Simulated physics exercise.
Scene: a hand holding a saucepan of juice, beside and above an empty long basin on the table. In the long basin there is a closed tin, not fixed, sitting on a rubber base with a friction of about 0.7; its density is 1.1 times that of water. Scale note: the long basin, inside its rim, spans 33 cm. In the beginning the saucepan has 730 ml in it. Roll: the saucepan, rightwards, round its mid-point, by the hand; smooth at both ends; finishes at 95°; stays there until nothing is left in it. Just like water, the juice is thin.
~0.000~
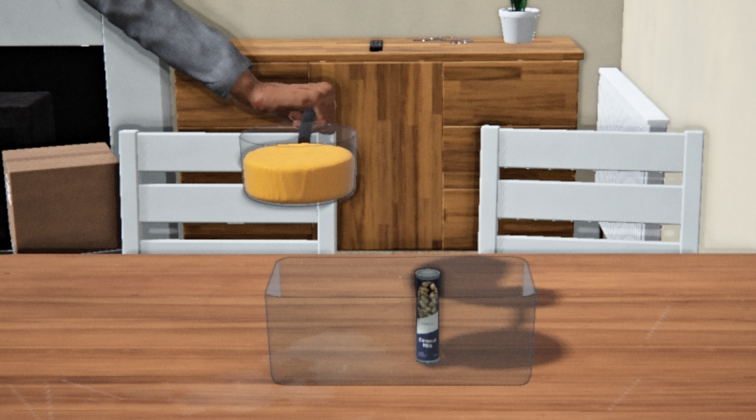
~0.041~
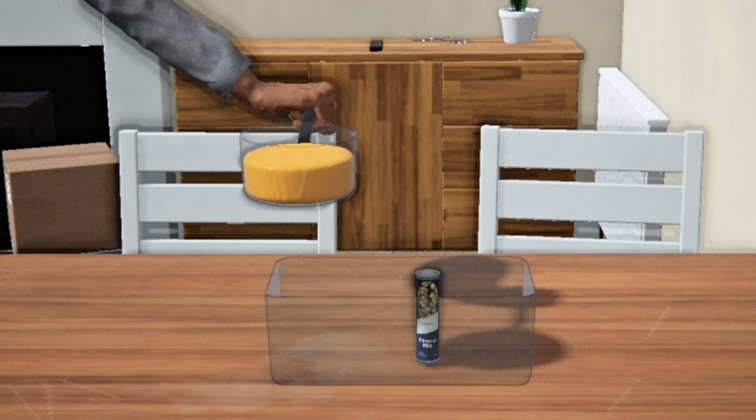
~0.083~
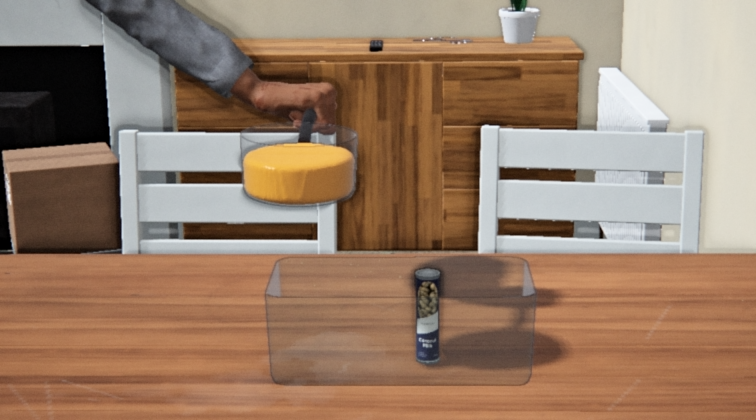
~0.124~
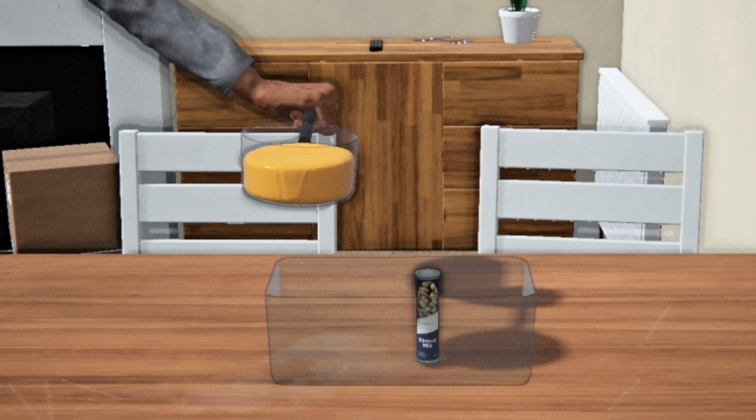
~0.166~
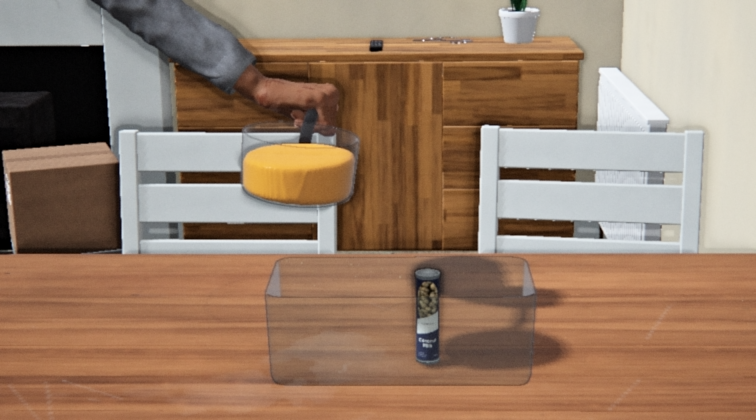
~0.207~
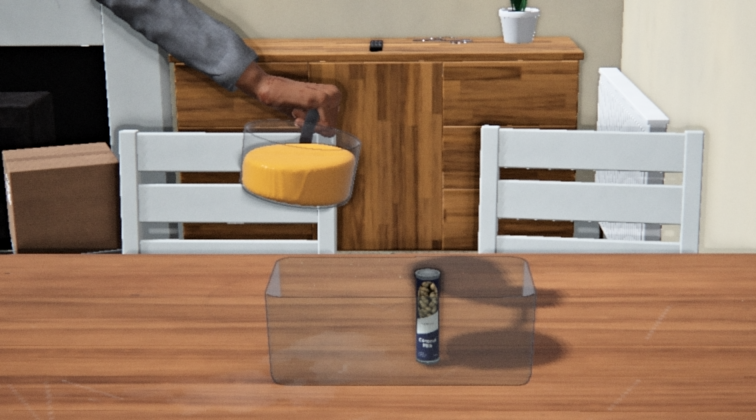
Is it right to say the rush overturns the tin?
Wrong.
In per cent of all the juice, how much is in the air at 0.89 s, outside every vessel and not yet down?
Something like 16 per cent is in the air then.
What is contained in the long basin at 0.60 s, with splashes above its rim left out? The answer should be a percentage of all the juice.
Fraction in basin: Approx. 2%.
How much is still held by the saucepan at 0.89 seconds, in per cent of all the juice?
20 %.
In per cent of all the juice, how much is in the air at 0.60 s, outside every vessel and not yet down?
Close to 24 per cent, I'd say.
After 0.60 s the tilt is 61° and 74 per cent is still to pour; the tin stands where it began.
After 0.89 s the tilt is 91° and 21 per cent is still to pour; the tin stands where it began.
After 1.19 s the tilt is 95° and 4 per cent is still to pour; the tin stands where it began.
After 1.52 s the tilt is 95° and 1 per cent is still to pour; the tin stands where it began.
In the end the tin stands where it began.
